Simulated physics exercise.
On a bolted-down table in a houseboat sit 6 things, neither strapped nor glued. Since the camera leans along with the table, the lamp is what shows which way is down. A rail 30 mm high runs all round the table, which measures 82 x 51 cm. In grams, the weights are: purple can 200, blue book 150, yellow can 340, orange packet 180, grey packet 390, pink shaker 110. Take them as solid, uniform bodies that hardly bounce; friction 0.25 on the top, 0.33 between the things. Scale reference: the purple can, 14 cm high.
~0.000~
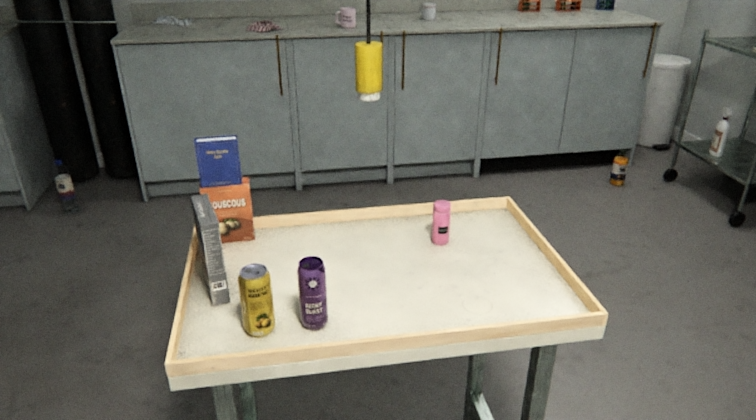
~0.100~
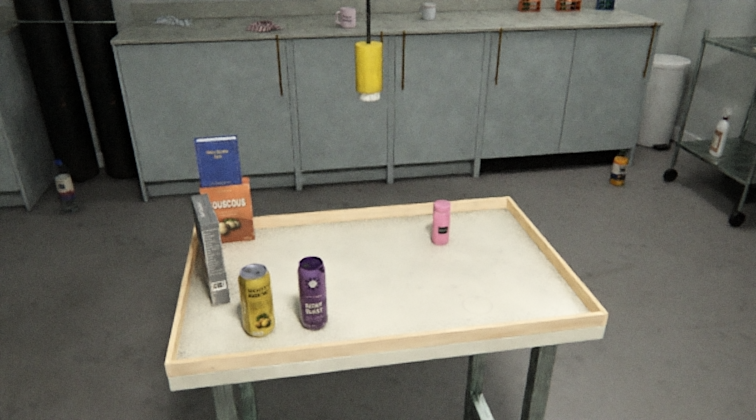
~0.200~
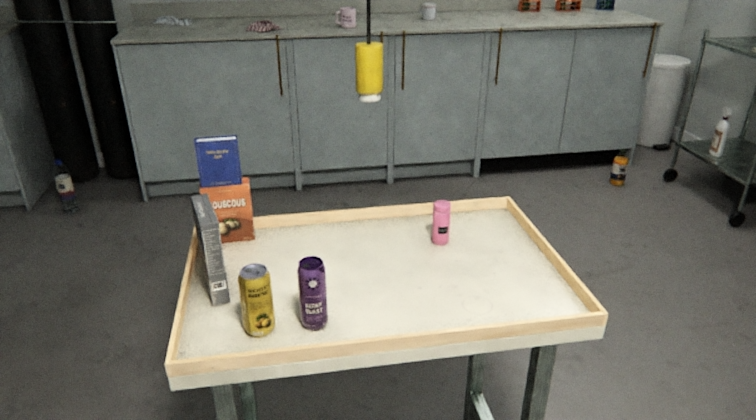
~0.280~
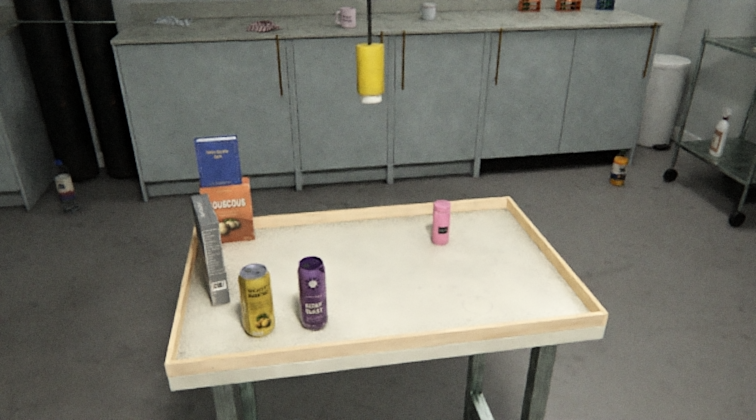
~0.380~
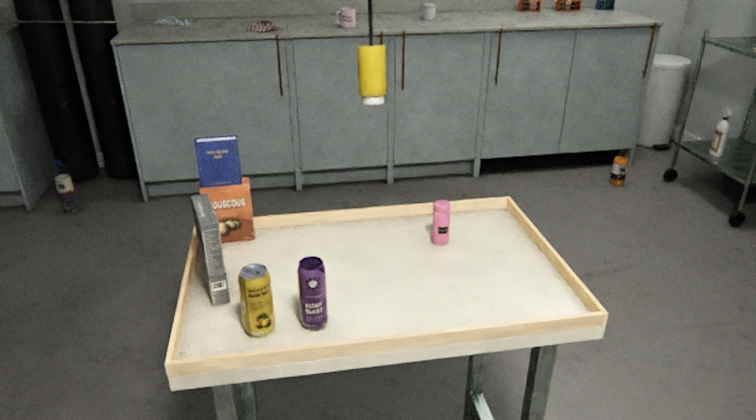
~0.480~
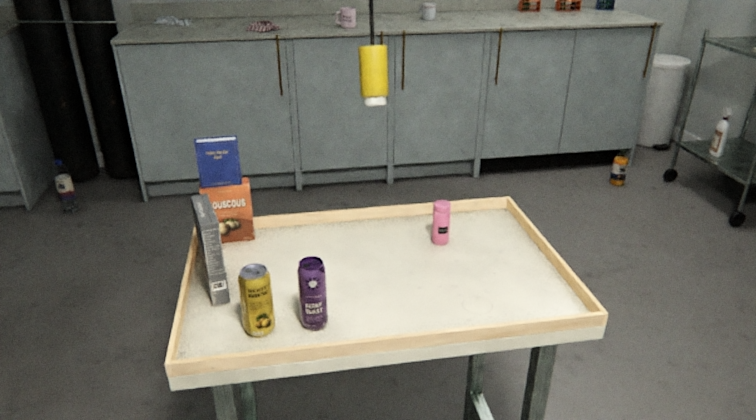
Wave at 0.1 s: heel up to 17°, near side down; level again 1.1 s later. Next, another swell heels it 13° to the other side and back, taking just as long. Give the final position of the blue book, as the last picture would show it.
The blue book ends up near (263, 308).
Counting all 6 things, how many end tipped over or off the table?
The answer is 2.
After 0.78 s, boat heeled 15°, near side down; blue book tipped 30° from how it sat near (220, 198); orange packet tipped 40° from how it sat; grey packet slid 2 cm.
After 0.88 s, boat heeled 11°, near side down; blue book tipped 38° from how it sat near (228, 238); orange packet on its side; grey packet slid 5 cm.
After 0.98 s, boat heeled 6°, near side down; blue book on its side near (247, 287); orange packet on its side; grey packet slid 8 cm.
At rest (2.8 s), tipped over on the table, blue book and orange packet; not toppled but over 5 cm from the start, grey packet; the other 3 in place, give or take 5 cm. In the last view, blue book near (263, 308).
